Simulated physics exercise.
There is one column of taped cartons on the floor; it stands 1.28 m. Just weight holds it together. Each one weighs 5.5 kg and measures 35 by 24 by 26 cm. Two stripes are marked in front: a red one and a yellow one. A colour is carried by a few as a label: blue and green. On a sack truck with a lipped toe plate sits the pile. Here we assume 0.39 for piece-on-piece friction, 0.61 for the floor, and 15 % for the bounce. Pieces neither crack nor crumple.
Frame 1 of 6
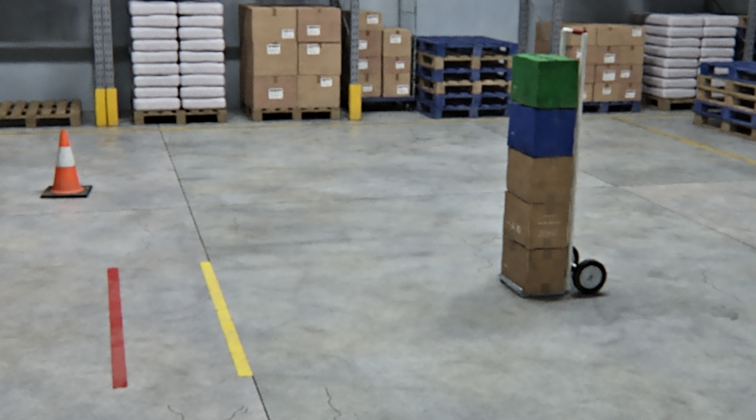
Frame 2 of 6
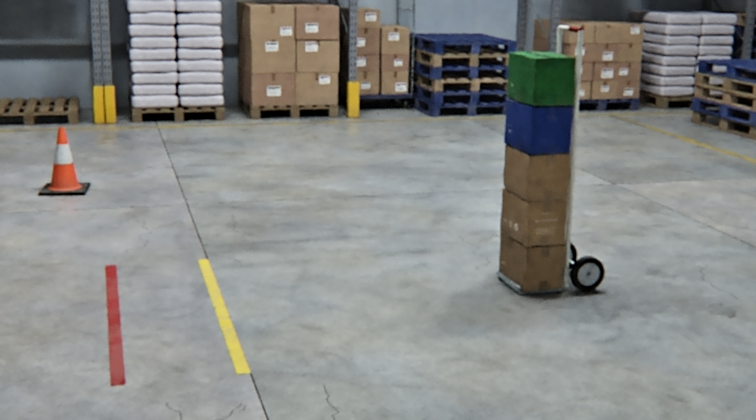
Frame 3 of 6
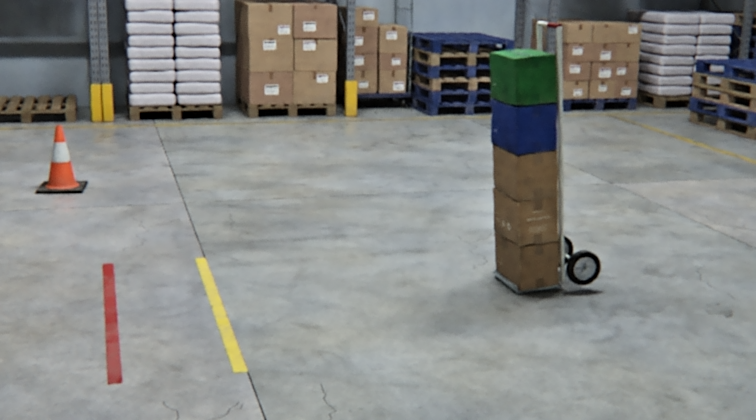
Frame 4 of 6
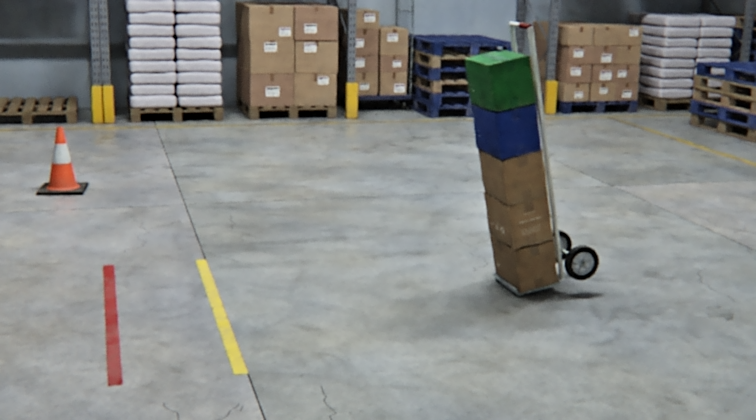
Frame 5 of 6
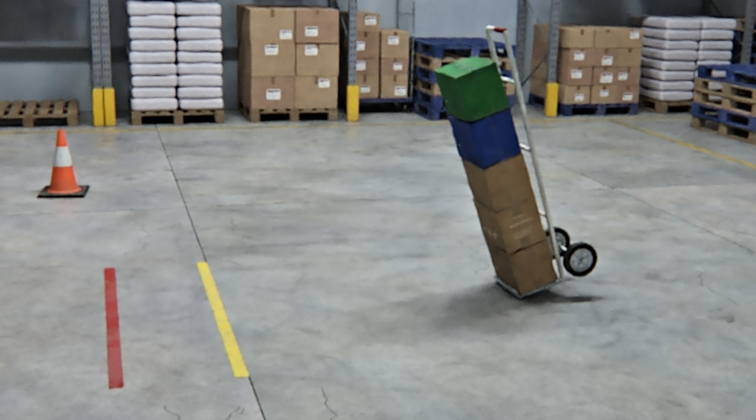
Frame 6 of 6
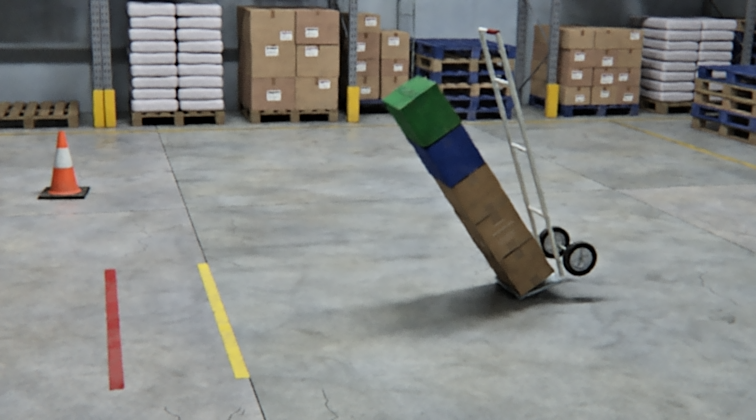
In a warehouse, a hand truck tilts forward and its stacked boxes lean farther left.
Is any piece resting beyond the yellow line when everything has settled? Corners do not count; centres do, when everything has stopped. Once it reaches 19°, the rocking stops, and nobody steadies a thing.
No.
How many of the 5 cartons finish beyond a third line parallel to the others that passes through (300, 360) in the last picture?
That gives a count of 1.
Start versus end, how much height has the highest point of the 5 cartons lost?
It sits roughly 100 centimetres lower.
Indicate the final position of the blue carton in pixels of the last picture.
In the final image its middle is around (332, 283).
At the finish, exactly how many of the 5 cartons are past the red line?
That makes 0.
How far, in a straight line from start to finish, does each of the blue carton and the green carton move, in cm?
The blue one ends 140 cm from its start and the green one 190 cm.
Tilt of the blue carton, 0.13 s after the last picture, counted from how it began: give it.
Measured against how it began, the tilt is near 50 degrees.
Then, 0.13 s later than the last frame, none of the 5 cartons past the yellow line, 5 disturbed; green carton tilted 48°, 29 cm lower; blue carton tilted 48°, 21 cm lower.
Then, 0.31 s later than the last frame, none of the 5 cartons past the yellow line, 5 disturbed; blue carton tilted 72°, 60 cm lower; green carton tilted 72°, 76 cm lower.
When it is over, none of the 5 cartons past the yellow line, 5 disturbed; green carton on its side; blue carton on its side. The farthest middle lies 20 cm short of that line. In pixels of the last frame, middles, green carton near (256, 286), blue carton near (332, 283).
